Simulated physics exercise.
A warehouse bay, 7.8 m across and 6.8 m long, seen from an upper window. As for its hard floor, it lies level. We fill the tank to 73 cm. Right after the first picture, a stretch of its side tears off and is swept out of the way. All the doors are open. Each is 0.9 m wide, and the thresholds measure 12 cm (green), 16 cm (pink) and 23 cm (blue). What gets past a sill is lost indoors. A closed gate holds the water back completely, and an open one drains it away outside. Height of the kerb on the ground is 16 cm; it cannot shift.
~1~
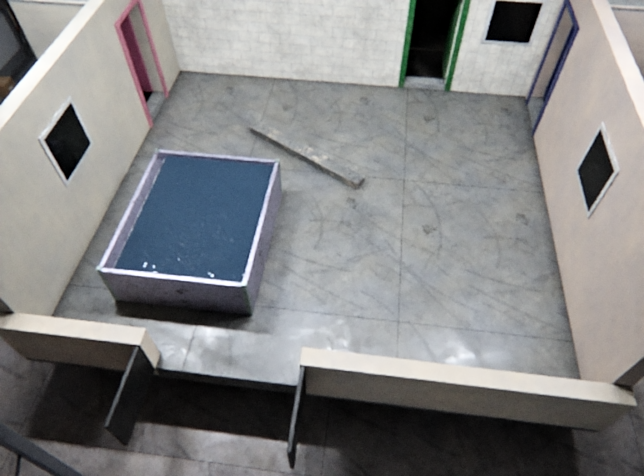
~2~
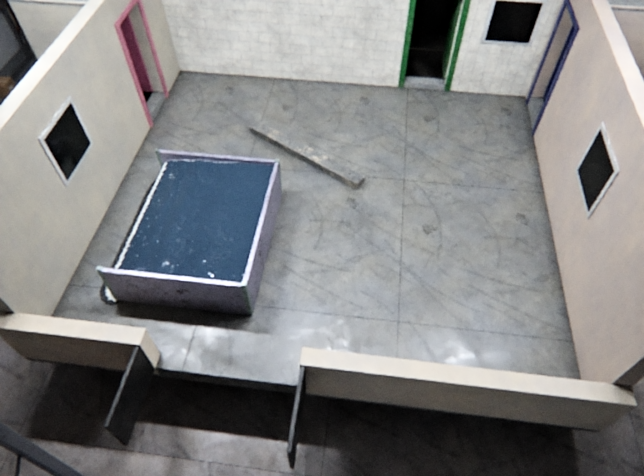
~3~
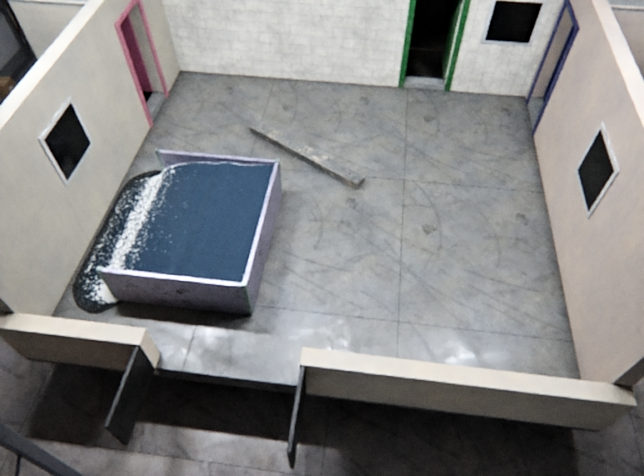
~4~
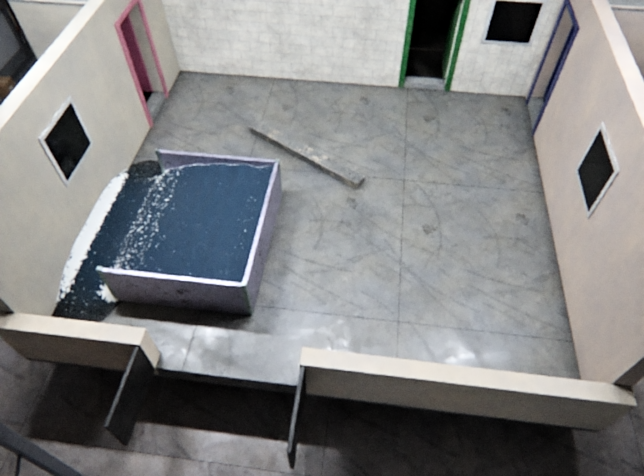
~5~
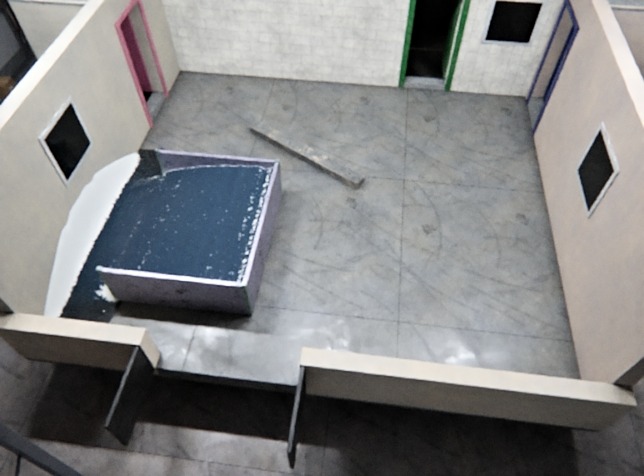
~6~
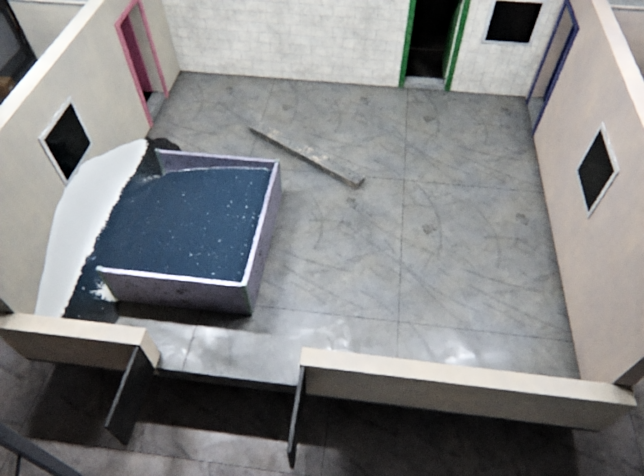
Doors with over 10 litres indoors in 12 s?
Green door not over, pink door not over, blue door not over.
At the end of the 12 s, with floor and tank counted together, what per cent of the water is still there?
Around 90 percent of the water.
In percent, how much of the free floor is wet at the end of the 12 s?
Near 95 per cent is wet.
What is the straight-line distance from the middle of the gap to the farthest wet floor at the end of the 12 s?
That's near 8.2 m in a straight line.
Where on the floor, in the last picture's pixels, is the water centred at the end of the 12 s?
I'd say somewhere around (332, 200).
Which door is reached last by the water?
That one is the blue door.
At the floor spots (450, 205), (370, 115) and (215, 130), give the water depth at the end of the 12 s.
Around 9 cm, 3 cm and 2 cm, in the order given.
A moment later water covers 15 % of the floor and is deepest (66 cm) near (47, 326); green door not reached, pink door 7 cm at the sill, 0 L in, blue door not reached.
Soon after water covers 25 % of the floor and is deepest (50 cm) near (41, 337); green door not reached, pink door 11 cm at the sill, 0 L in, blue door not reached.
Next water covers 50 % of the floor and is deepest (25 cm) near (179, 75); green door 2 cm at the sill, 0 L in, pink door 7 cm at the sill, 0 L in, blue door not reached.
Later on water covers 80 % of the floor and is deepest (20 cm) near (58, 306); green door 4 cm at the sill, 0 L in, pink door 5 cm at the sill, 0 L in, blue door 10 cm at the sill, 0 L in.
At the end water covers 95 % of the floor and is deepest (12 cm) near (41, 337); green door 8 cm at the sill, 0 L in, pink door 5 cm at the sill, 0 L in, blue door 9 cm at the sill, 0 L in.
